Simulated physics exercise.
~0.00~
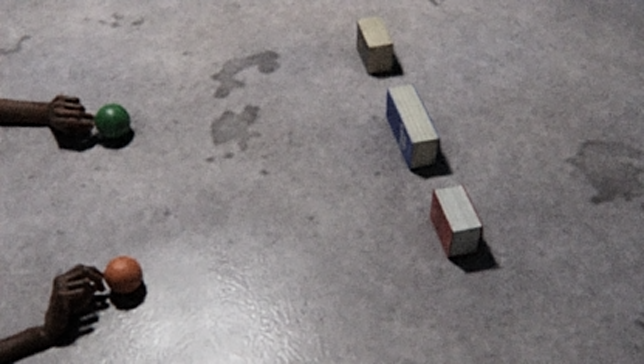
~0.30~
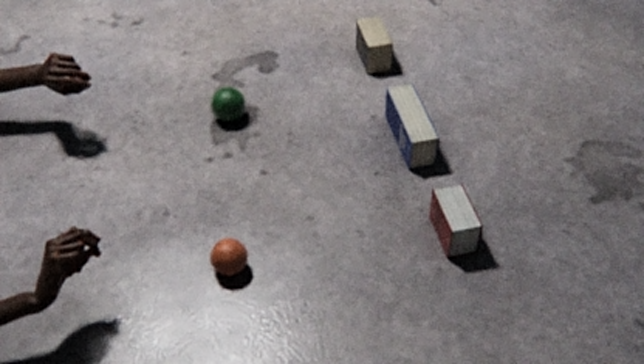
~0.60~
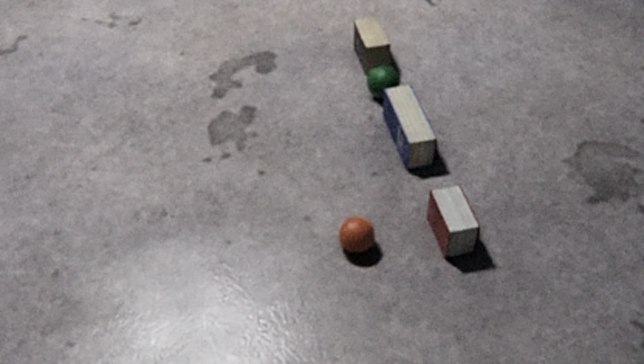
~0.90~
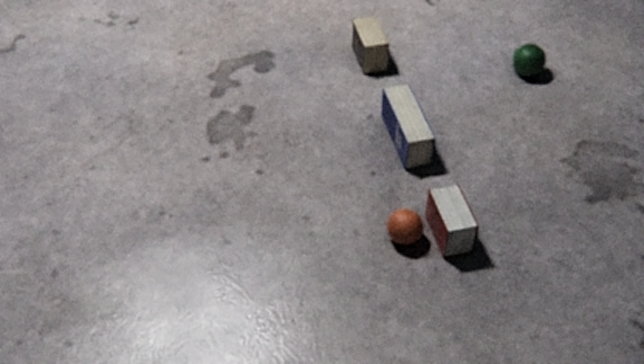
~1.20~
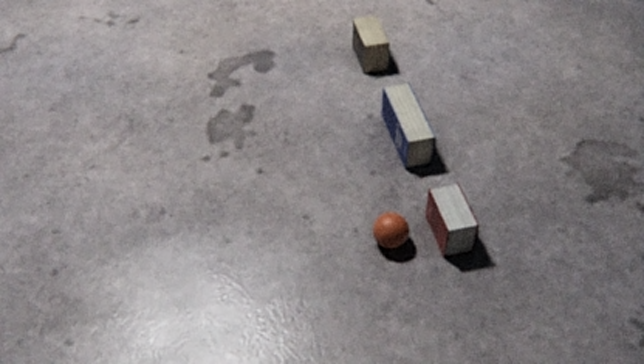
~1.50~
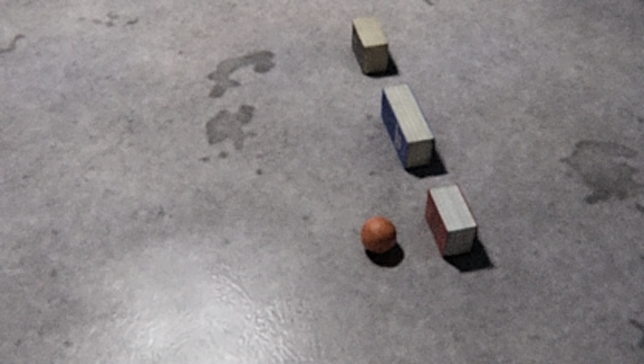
A grey, stained concrete floor is seen from above at a slant, with a patch of glare near the bottom. Three upright blocks stand in a slanting row right of centre, a tan one at the back, a blue one in the middle and a red one nearest. At the left, two hands release a green ball and an orange ball, which roll rightward. The green ball slips between the tan and blue blocks, continues right and leaves view. The orange ball meets the red block, rolls back slightly left and ends in front of it, while all three blocks remain standing.
